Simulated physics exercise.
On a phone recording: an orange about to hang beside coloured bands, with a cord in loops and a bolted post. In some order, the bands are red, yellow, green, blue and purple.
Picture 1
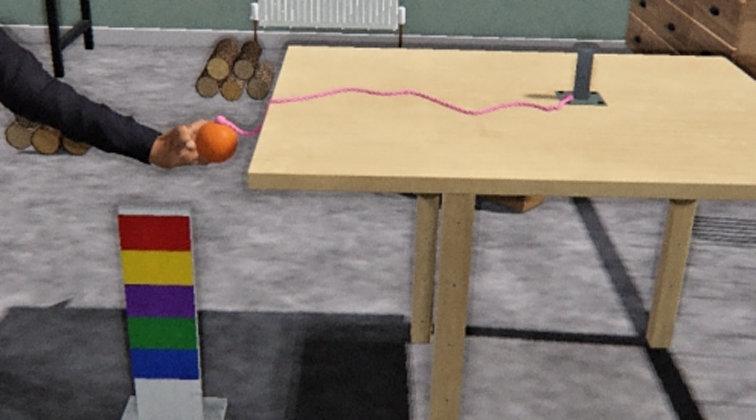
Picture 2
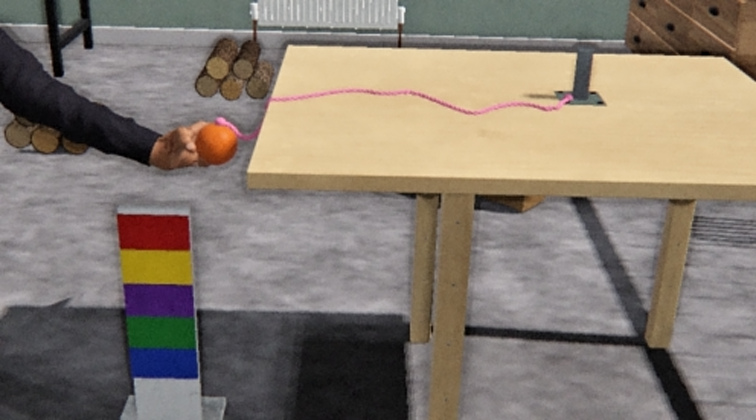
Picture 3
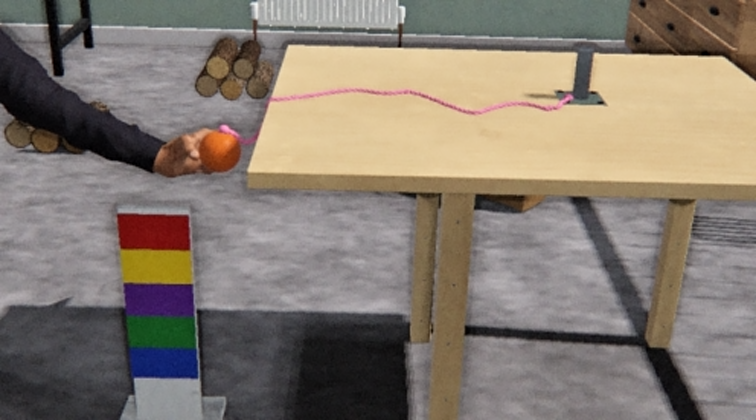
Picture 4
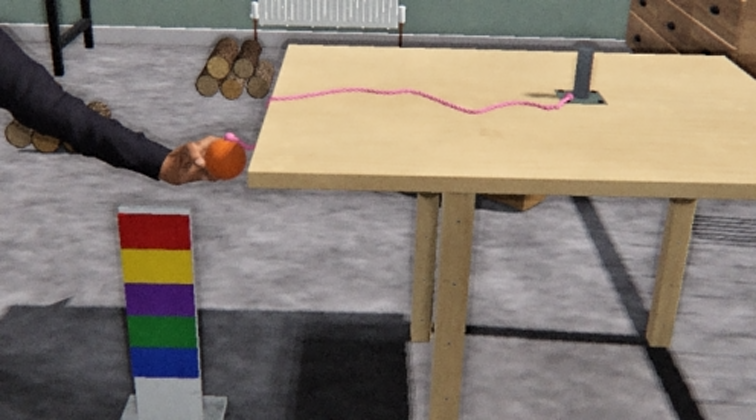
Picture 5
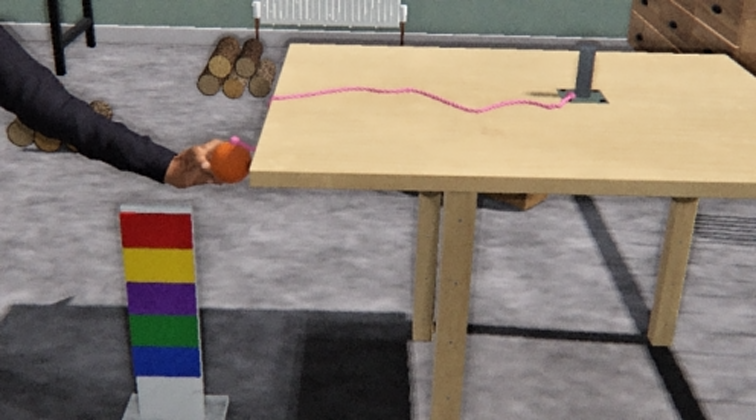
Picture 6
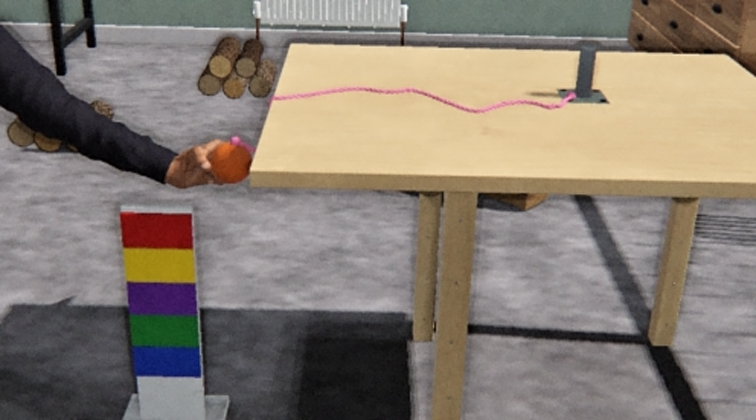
At first, a hand holds an orange ball-like fruit tied to a pink cord just off the left edge of a wooden table, above a board of coloured bands. The hand then moves it slightly down and to the right, closer to the table edge, and finally keeps it still there.
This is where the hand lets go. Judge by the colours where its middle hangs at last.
Level with purple.
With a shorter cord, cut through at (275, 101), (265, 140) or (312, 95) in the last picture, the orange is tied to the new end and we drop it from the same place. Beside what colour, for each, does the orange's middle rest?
Red; yellow; no band.
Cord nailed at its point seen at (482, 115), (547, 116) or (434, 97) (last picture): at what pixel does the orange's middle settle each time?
Approximately (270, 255), (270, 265) and (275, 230), respectively.
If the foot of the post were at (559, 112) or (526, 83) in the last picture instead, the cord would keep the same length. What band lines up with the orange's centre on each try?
In turn, green and then green.
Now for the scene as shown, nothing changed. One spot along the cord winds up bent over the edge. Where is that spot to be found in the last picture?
Around (371, 90).
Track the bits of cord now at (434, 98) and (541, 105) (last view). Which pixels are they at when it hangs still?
They end up around (359, 101) and around (493, 97).
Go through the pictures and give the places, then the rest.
Orange (217, 142); red (154, 235); yellow (157, 268); purple (160, 302); green (162, 334); blue (165, 365), in the first frame.
Orange (217, 144); cord through (556, 109) (493, 109) (429, 98) (368, 92) (285, 100), in the second frame.
Orange (220, 152), in the third frame.
Orange (226, 159); cord through (557, 108) (494, 108) (429, 97) (369, 91) (286, 99), in the fourth frame.
Orange (231, 163), in the fifth frame.
Orange (232, 163); cord through (559, 107) (496, 107) (431, 96) (371, 90) (288, 98), in the sixth frame.
Soon after, orange near (240, 298); level with purple.
Then, orange near (300, 286); level with purple.
Further on, orange near (261, 299); level with purple.
At rest, orange near (273, 299); level with purple. Its middle rests at the purple band.
